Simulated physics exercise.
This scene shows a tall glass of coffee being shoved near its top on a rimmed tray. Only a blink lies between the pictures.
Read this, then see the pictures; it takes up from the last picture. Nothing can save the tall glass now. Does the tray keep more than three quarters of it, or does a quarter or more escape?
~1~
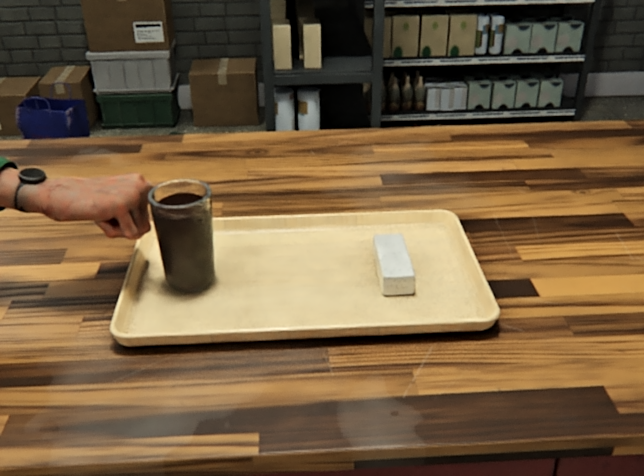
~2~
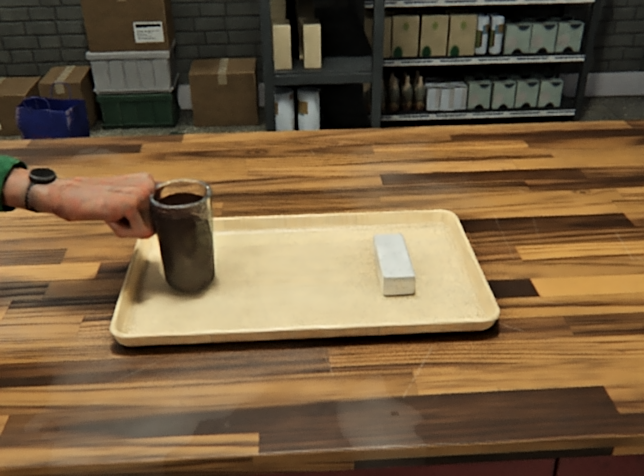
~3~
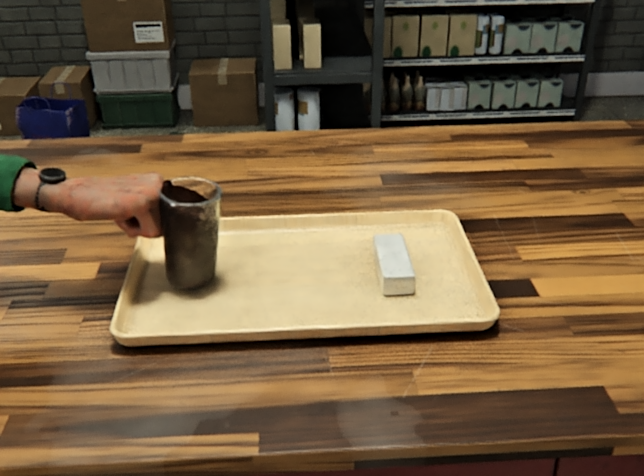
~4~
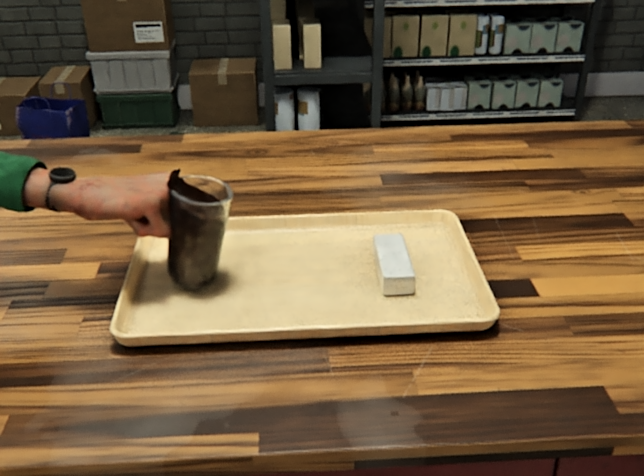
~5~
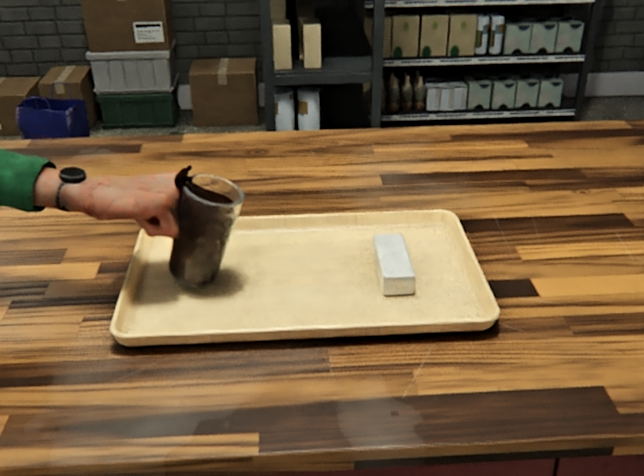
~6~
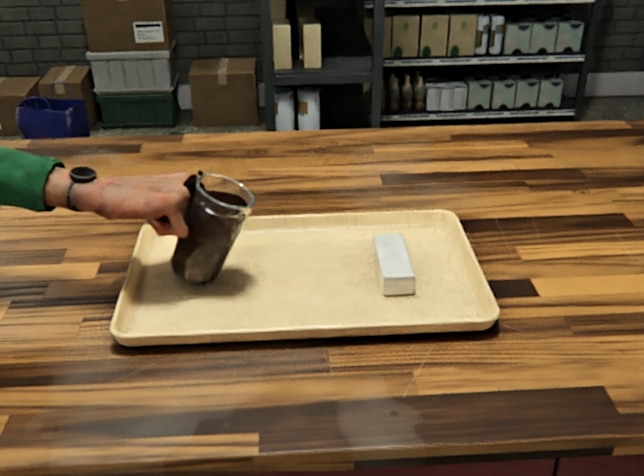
Result: The tray keeps more than three quarters.
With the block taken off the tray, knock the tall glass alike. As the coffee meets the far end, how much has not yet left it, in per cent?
About 45 per cent.
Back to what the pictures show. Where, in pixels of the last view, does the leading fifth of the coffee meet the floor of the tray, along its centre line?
I'd mark it somewhere close to pixel (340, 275).
A moment on, the tall glass lies on its side and 92 per cent is in the glass, 2 on the tray and 7 above or beyond its rim.
Next, the tall glass lies on its side and 55 per cent is in the glass, 33 on the tray and 12 above or beyond its rim.
Then the tall glass lies on its side and 32 per cent is in the glass, 44 on the tray and 24 above or beyond its rim.
Later the tall glass lies on its side and 17 per cent is in the glass, 72 on the tray and 10 above or beyond its rim.
Finally, 90 per cent is held by tray and glass, 10 is off the tray.
